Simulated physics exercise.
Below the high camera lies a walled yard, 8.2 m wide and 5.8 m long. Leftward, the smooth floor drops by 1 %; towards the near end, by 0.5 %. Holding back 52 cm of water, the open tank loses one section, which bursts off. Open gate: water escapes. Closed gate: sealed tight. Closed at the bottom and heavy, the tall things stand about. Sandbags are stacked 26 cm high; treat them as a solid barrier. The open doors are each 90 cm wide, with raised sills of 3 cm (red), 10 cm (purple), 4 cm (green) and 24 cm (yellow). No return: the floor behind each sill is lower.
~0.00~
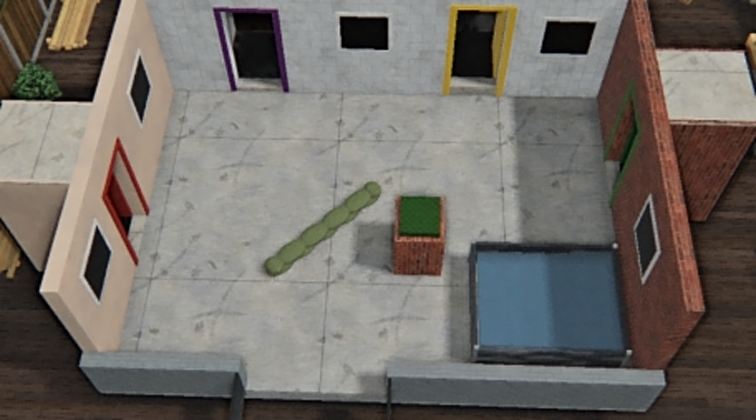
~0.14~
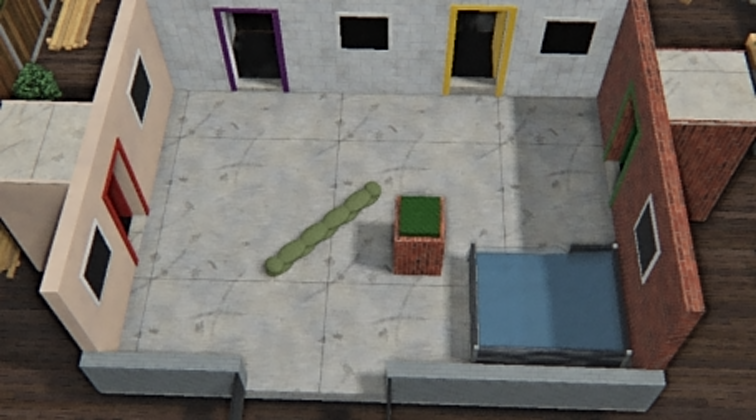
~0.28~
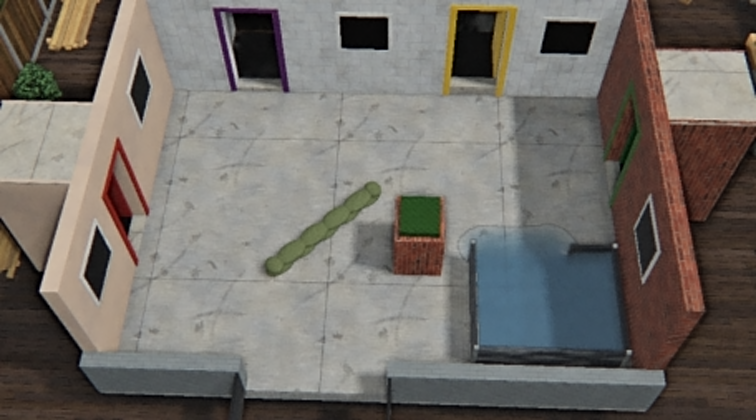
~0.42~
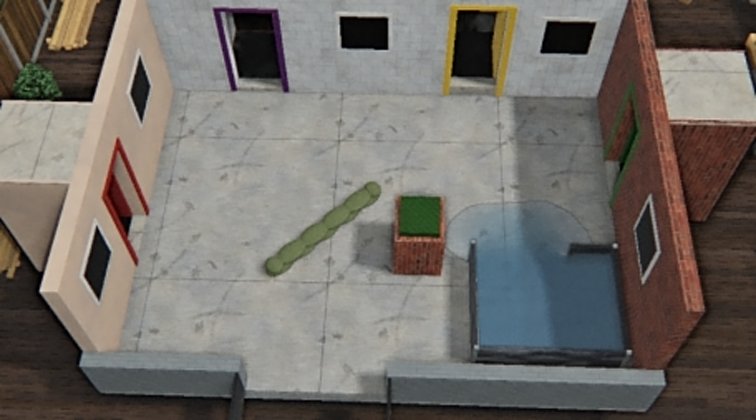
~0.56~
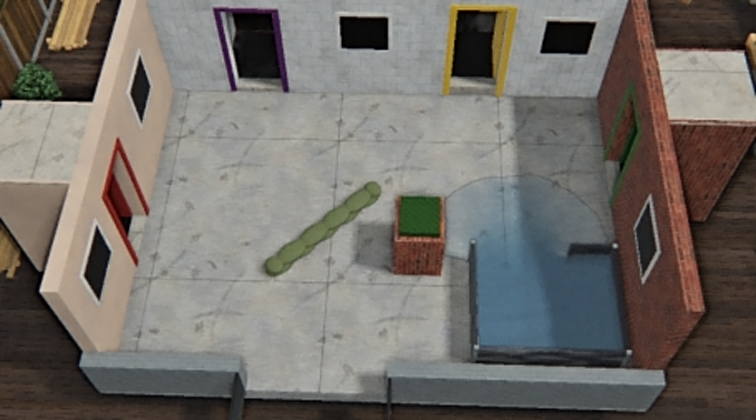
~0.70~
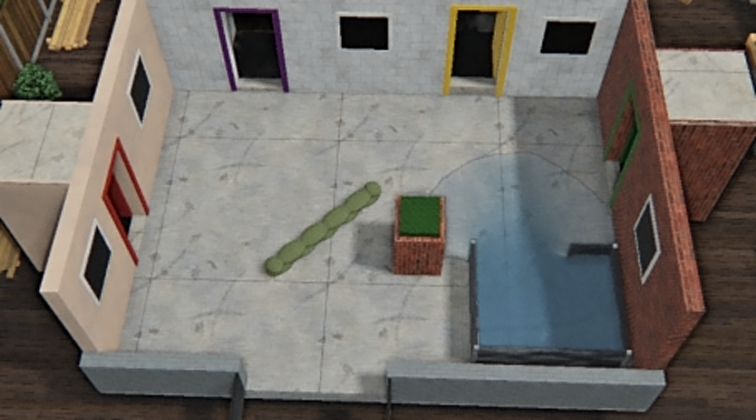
At first, still blue water fills an open tank in the near right corner of a walled yard, beside a brick planter and a green barrier. Then a section of the tank's far side gives way, and water pours out, spreading in a widening, rounded sheet across the pale floor toward the back wall.
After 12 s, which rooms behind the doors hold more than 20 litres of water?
Red door: Beyond the limit, purple door: Short of the limit, green door: Beyond the limit, yellow door: Short of the limit.
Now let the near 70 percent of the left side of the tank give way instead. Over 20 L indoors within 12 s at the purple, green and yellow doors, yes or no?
Purple: Within the limit; green: Within the limit; yellow: Within the limit.
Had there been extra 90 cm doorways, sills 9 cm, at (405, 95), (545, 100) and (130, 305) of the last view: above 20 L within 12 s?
Per doorway, in order: Sufficient / sufficient / insufficient.
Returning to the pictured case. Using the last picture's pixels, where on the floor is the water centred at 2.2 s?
Near (513, 230).
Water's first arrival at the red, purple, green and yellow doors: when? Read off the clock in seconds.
Doors: Red 5.0 s / purple 2.8 s / green 1.0 s / yellow 1.2 s.
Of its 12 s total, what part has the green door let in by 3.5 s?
By then it's near 5% of the total.
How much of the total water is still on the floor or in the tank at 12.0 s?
94 %.
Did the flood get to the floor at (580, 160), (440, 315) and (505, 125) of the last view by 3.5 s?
Soaked, untouched, soaked.
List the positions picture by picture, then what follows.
Still water, 52 cm deep, in the open tank at (547, 298), in the first picture.
The front is at a hidden place, 0.8 m from the gap on the open tank's far side; 0.3 m2 of floor is under water; 52 cm left at the back of the open tank, in the second picture.
Water pours out on the open tank's far side and has run 1.0 m, to (565, 236); typically 10 cm deep outside, 52 cm at the open tank's back, in the third picture.
Water pours out on the open tank's far side and has run 1.3 m, to (566, 216); typically 8 cm deep outside, 52 cm at the open tank's back, in the fourth picture.
The front is at (536, 179), 1.8 m from the gap on the open tank's far side; 3.7 m2 of floor is under water; 52 cm left at the back of the open tank, in the fifth picture.
The front is at (531, 157), 2.3 m from the gap on the open tank's far side; 5.0 m2 of floor is under water; 46 cm left at the back of the open tank, in the sixth picture.
After 1.4 s water covers 25 % of the floor and is deepest (26 cm) near (496, 253); red door not reached, purple door not reached, green door 6 cm at the sill, 0 L in, yellow door 14 cm at the sill, 0 L in.
After 2.2 s water covers 30 % of the floor and is deepest (28 cm) near (583, 100); red door not reached, purple door not reached, green door 5 cm at the sill, 1 L in, yellow door 24 cm at the sill, 0 L in.
After 3.5 s water covers 40 % of the floor and is deepest (19 cm) near (509, 121); red door not reached, purple door 7 cm at the sill, 0 L in, green door 6 cm at the sill, 3 L in, yellow door 16 cm at the sill, 0 L in.
After 7.0 s water covers 70 % of the floor and is deepest (13 cm) near (168, 121); red door 6 cm at the sill, 3 L in, purple door 5 cm at the sill, 0 L in, green door 6 cm at the sill, 40 L in, yellow door 7 cm at the sill, 0 L in.
After 12.0 s water covers 90 % of the floor and is deepest (13 cm) near (114, 371); red door 6 cm at the sill, 41 L in, purple door 6 cm at the sill, 0 L in, green door 2 cm at the sill, 44 L in, yellow door 3 cm at the sill, 0 L in.
